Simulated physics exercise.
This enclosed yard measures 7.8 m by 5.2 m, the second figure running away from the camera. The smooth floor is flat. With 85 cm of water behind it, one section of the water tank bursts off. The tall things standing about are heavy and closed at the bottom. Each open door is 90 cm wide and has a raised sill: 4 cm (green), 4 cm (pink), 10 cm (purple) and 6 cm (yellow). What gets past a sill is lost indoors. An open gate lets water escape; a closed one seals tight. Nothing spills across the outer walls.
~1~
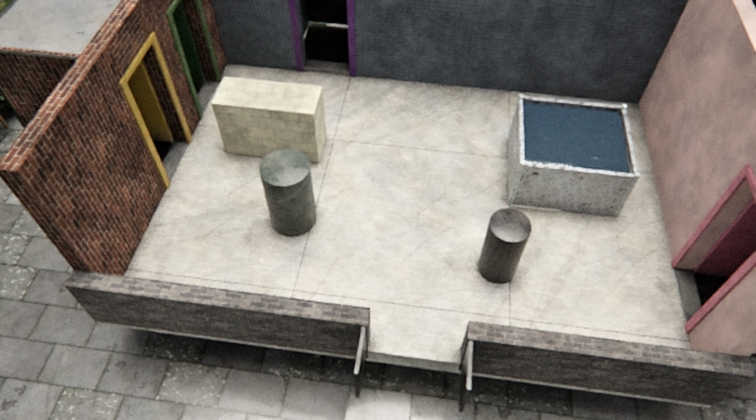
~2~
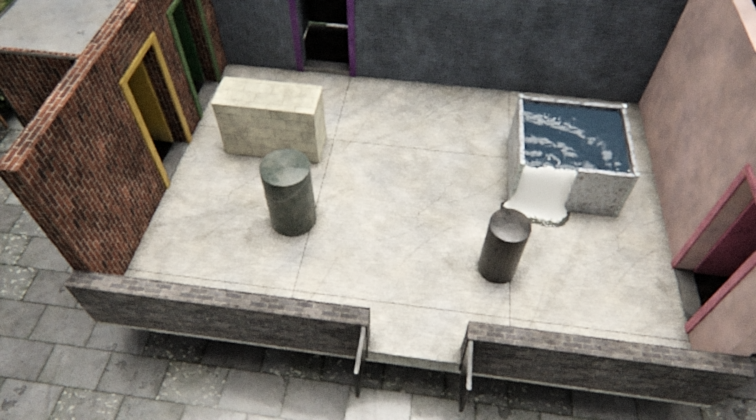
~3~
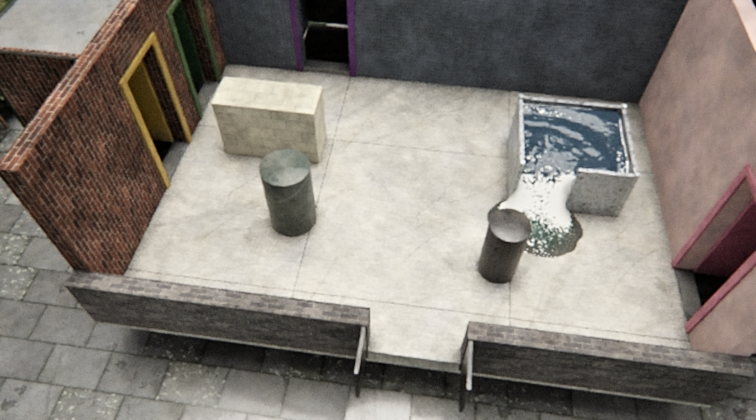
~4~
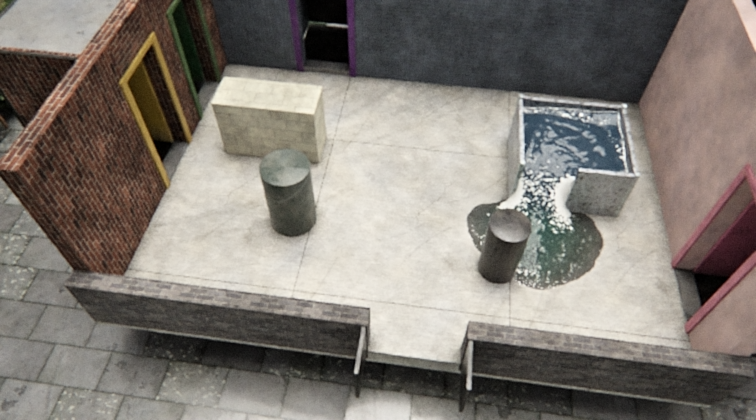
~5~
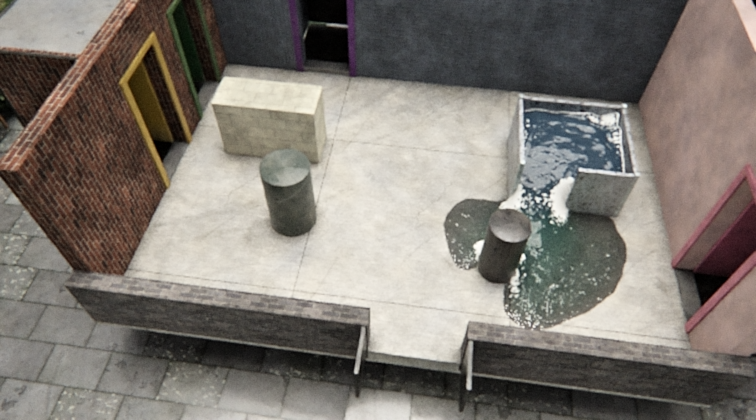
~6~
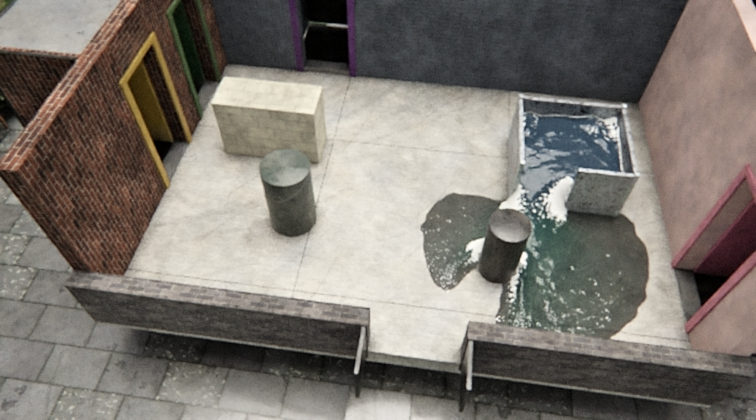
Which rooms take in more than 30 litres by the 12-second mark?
Door by door: At the green door it does not reach the limit; at the pink door it passes the limit; at the purple door it stays under the limit; at the yellow door it keeps below the limit.
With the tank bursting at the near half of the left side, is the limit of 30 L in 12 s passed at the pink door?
Against that limit: Pink below.
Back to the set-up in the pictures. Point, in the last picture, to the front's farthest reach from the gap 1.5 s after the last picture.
Near (215, 313).
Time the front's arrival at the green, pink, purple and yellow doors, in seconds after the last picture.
Arrival: Green 5.0 s, pink 0.2 s, purple 6.5 s, yellow 3.0 s.
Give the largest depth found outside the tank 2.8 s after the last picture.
About 22 cm.
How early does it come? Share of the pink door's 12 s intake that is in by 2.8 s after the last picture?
About 35 per cent.
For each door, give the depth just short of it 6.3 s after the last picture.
Depths in cm: Green 5, pink 7, purple 1, yellow 5.
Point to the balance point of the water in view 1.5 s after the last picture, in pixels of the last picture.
Near (532, 247).
Then, 0.7 s after the last picture water covers 25 % of the floor and is deepest (42 cm) near (508, 250); green door not reached, pink door 6 cm at the sill, 0 L in, purple door not reached, yellow door not reached.
Then, 1.5 s after the last picture water covers 35 % of the floor and is deepest (43 cm) near (680, 375); green door not reached, pink door 13 cm at the sill, 6 L in, purple door not reached, yellow door not reached.
Then, 2.8 s after the last picture water covers 50 % of the floor and is deepest (22 cm) near (680, 375); green door not reached, pink door 10 cm at the sill, 33 L in, purple door not reached, yellow door not reached.
Then, 6.3 s after the last picture water covers 80 % of the floor and is deepest (12 cm) near (225, 70); green door 5 cm at the sill, 0 L in, pink door 7 cm at the sill, 82 L in, purple door not reached, yellow door 5 cm at the sill, 2 L in.
Then, 11.3 s after the last picture water covers 95 % of the floor and is deepest (8 cm) near (219, 82); green door 7 cm at the sill, 4 L in, pink door 4 cm at the sill, 93 L in, purple door 6 cm at the sill, 0 L in, yellow door 5 cm at the sill, 3 L in.
